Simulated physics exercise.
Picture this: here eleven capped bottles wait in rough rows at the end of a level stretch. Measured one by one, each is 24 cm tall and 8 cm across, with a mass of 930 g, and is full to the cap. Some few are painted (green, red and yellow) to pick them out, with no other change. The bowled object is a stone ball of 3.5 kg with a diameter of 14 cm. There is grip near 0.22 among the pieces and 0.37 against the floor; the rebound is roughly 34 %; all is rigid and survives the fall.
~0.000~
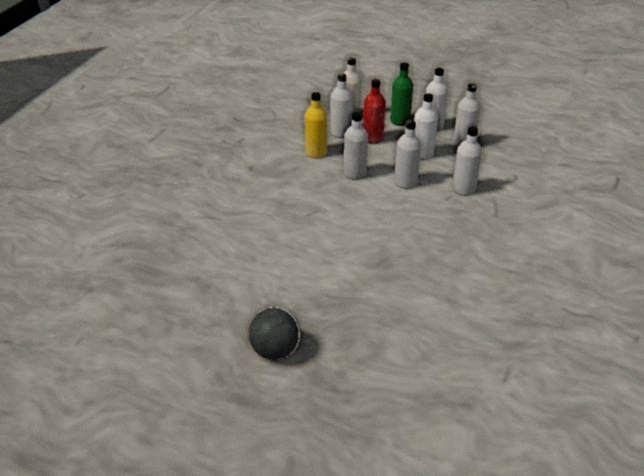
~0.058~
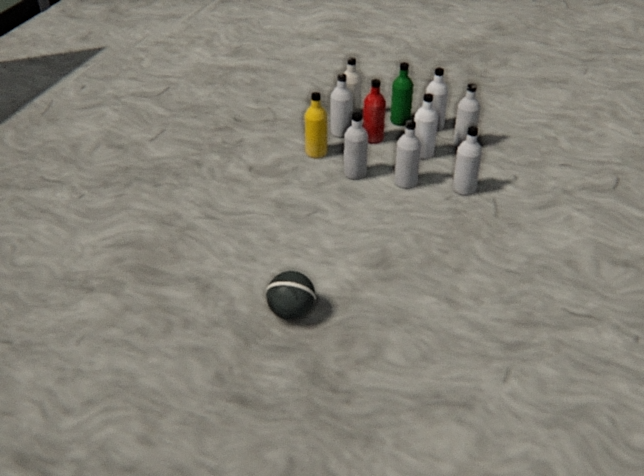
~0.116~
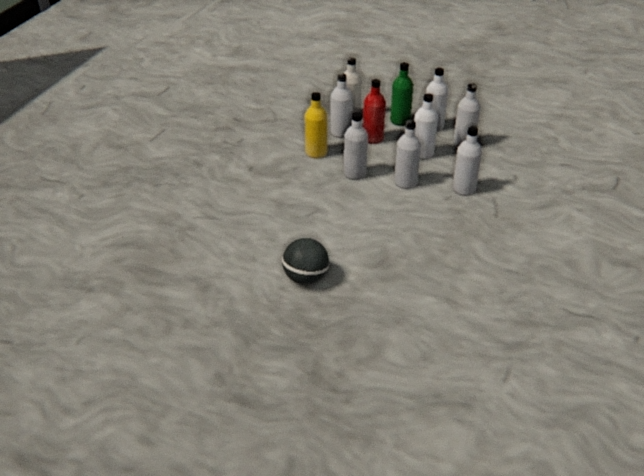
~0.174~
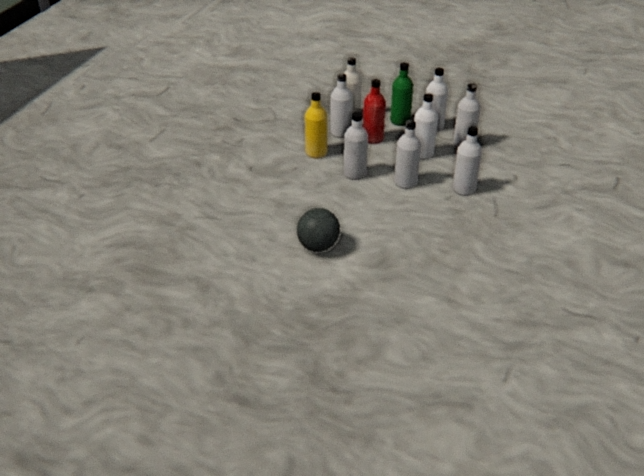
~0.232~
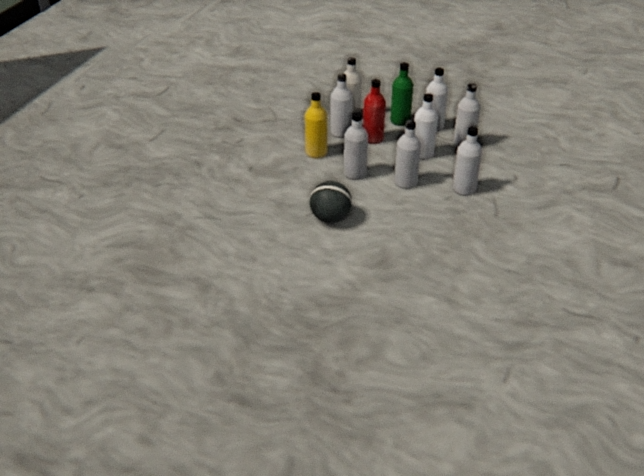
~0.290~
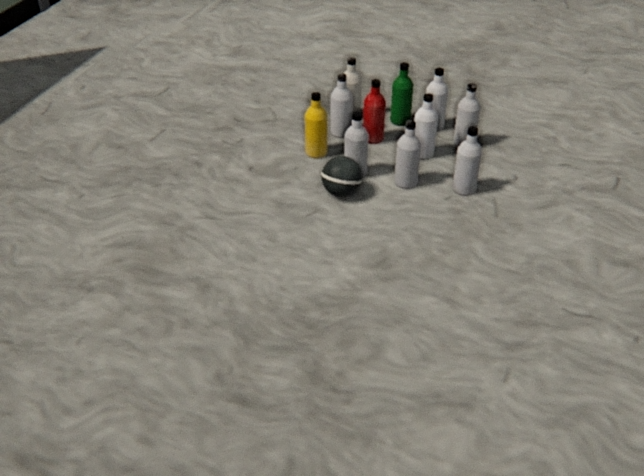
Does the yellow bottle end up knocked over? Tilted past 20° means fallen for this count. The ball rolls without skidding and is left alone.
No. Result: A survivor.
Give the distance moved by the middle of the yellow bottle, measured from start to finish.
Net straight-line distance: Approx. 0 cm.
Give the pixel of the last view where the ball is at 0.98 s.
Pixel position: Around (403, 56).
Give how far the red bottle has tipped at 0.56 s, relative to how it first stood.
25°.
After 0.56 s, ball still moving; 2 of the 11 bottles over; yellow bottle unmoved; red bottle leaning 23°.
After 0.98 s, ball still moving; 6 of the 11 bottles over; yellow bottle unmoved; red bottle lying flat.
By the end (1.5 s), ball rolling away; 6 of the 11 bottles over; yellow bottle unmoved; red bottle lying flat; green bottle lying flat. As the last picture would show them, middles, yellow bottle near (316, 124).
